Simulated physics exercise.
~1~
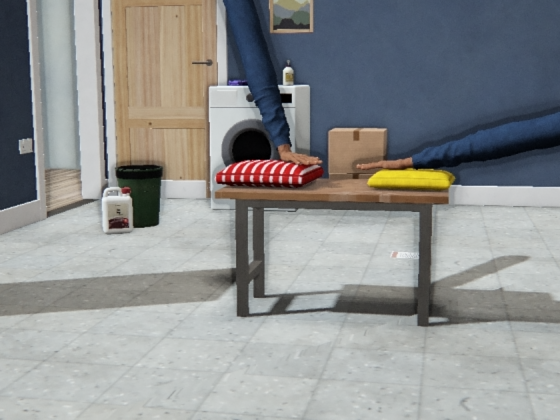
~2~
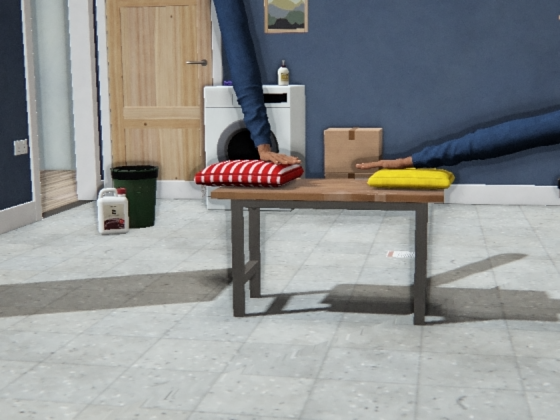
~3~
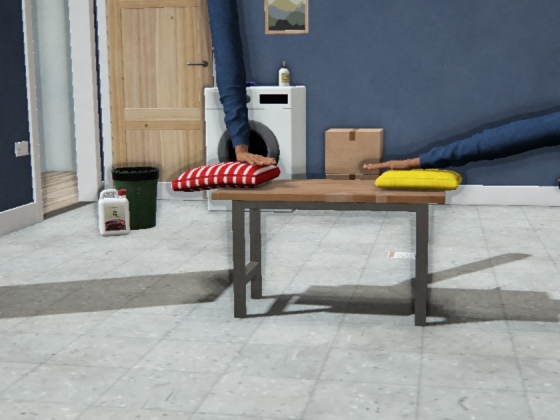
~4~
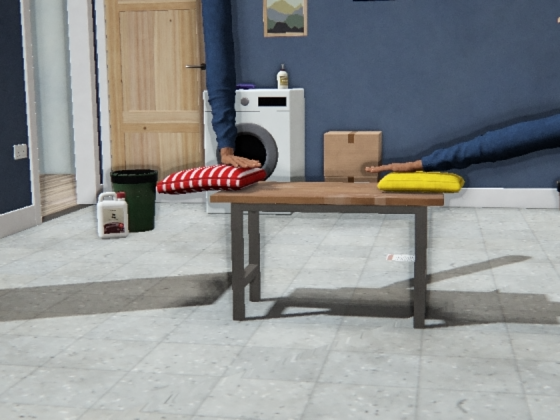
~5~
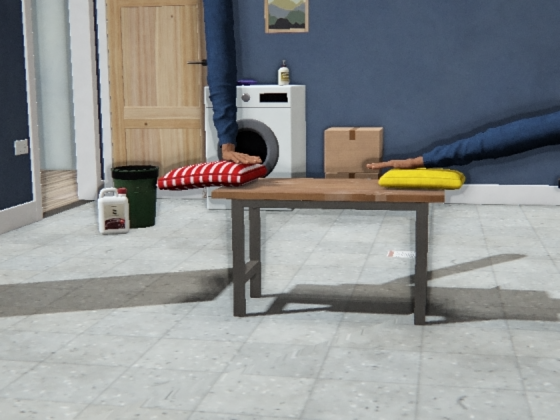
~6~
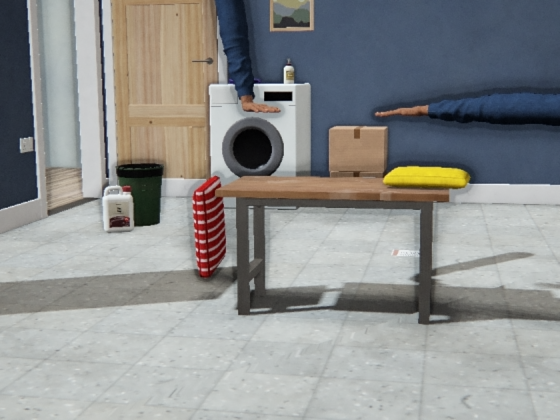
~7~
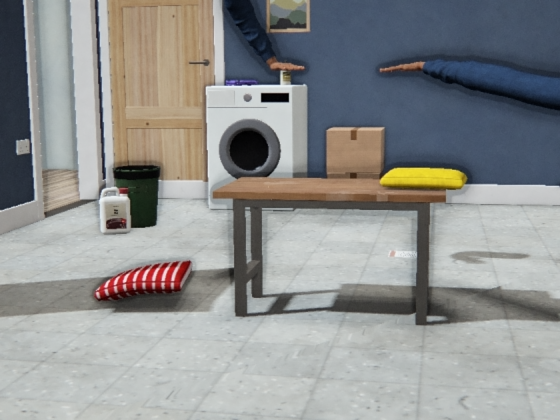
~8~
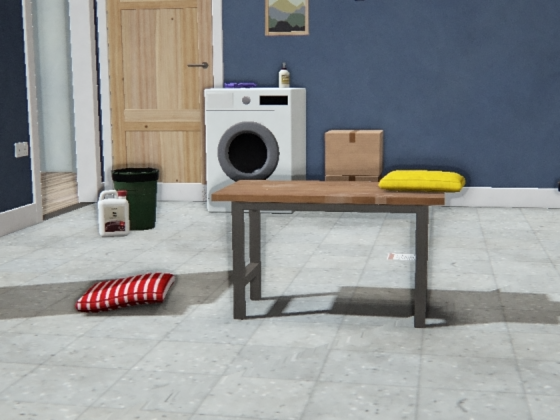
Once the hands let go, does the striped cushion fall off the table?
Yes, the red-and-white striped cushion tips off the left end and ends up on the floor, while the yellow bundle stays on top of the table.
At the start, two blue-sleeved arms reach over a wooden table, one hand on a red-and-white striped cushion at the left and the other by a plump yellow bundle at the right. The left hand slides the cushion leftward until much of it hangs past the table's end, while the yellow bundle shifts only slightly to the right. The hands then let go and draw back. The cushion tips over the edge and drops beside the table leg. It ends up lying on the tiled floor to the left, and the yellow bundle stays on the tabletop.
